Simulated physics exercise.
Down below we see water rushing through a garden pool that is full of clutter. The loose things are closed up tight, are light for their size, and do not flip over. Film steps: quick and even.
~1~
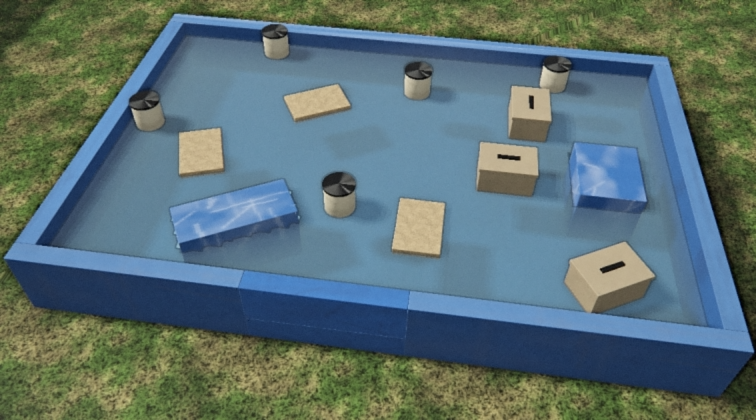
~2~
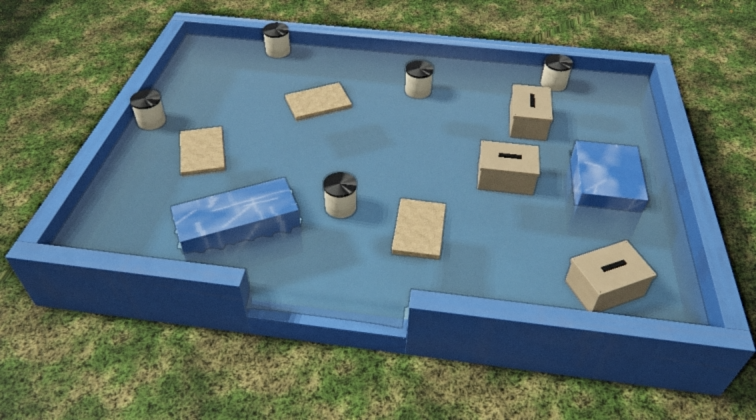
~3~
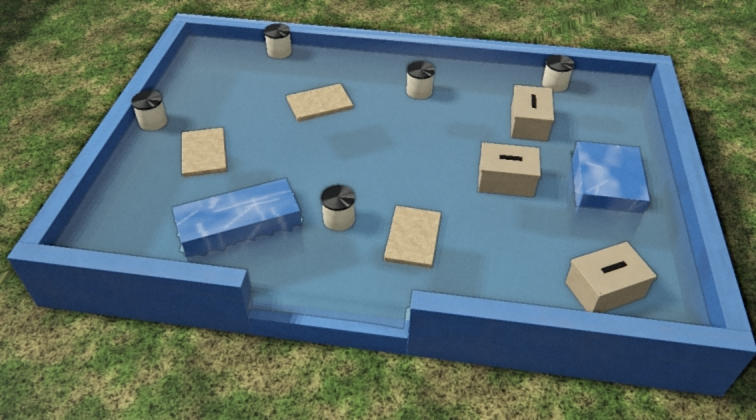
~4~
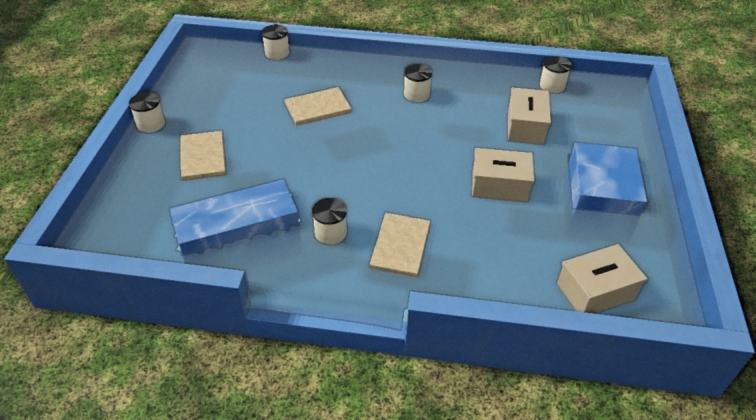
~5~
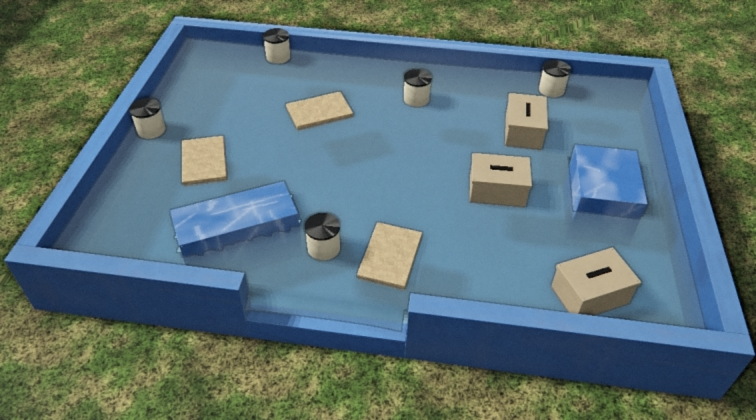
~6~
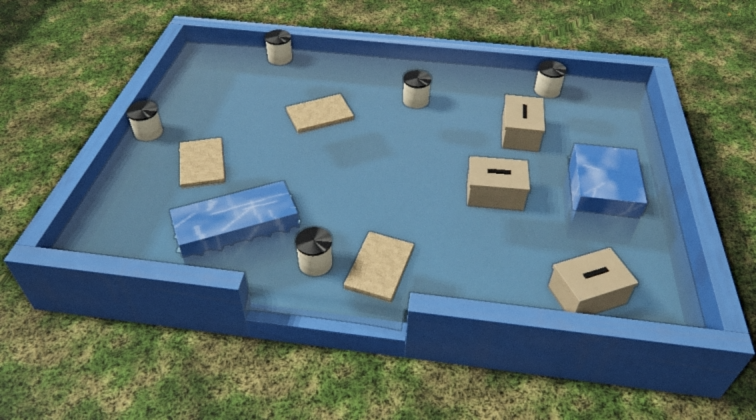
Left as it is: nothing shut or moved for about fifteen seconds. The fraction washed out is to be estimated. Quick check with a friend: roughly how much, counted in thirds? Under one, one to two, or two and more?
Watching it, I'd put the amount that escapes beneath one third.
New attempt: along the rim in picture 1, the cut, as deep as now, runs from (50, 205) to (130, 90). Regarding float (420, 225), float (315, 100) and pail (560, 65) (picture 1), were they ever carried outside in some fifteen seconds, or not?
Retained, lost and retained.
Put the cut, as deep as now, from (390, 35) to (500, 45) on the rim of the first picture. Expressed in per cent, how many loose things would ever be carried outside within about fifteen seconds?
Roughly 50 in a hundred.
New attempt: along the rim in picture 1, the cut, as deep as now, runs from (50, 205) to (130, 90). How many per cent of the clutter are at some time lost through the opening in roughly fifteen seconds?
Share reached: 30 %.
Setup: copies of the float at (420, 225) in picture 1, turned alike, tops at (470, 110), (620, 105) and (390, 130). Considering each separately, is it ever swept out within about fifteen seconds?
The first does not leave, the second does not leave, and the third leaves.
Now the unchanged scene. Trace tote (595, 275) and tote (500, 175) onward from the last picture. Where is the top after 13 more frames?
Approximately (555, 276) for one, (466, 209) for the other.
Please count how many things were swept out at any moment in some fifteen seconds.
That comes out at 3.
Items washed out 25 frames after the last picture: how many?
The number comes to 2.
A moment on, 2 of 11 are out; 9 afloat.
Next, 2 of 11 are out; 9 afloat.
Later, 2 of 11 are out; 9 afloat.
In the end, 3 of 11 are out; 8 afloat.
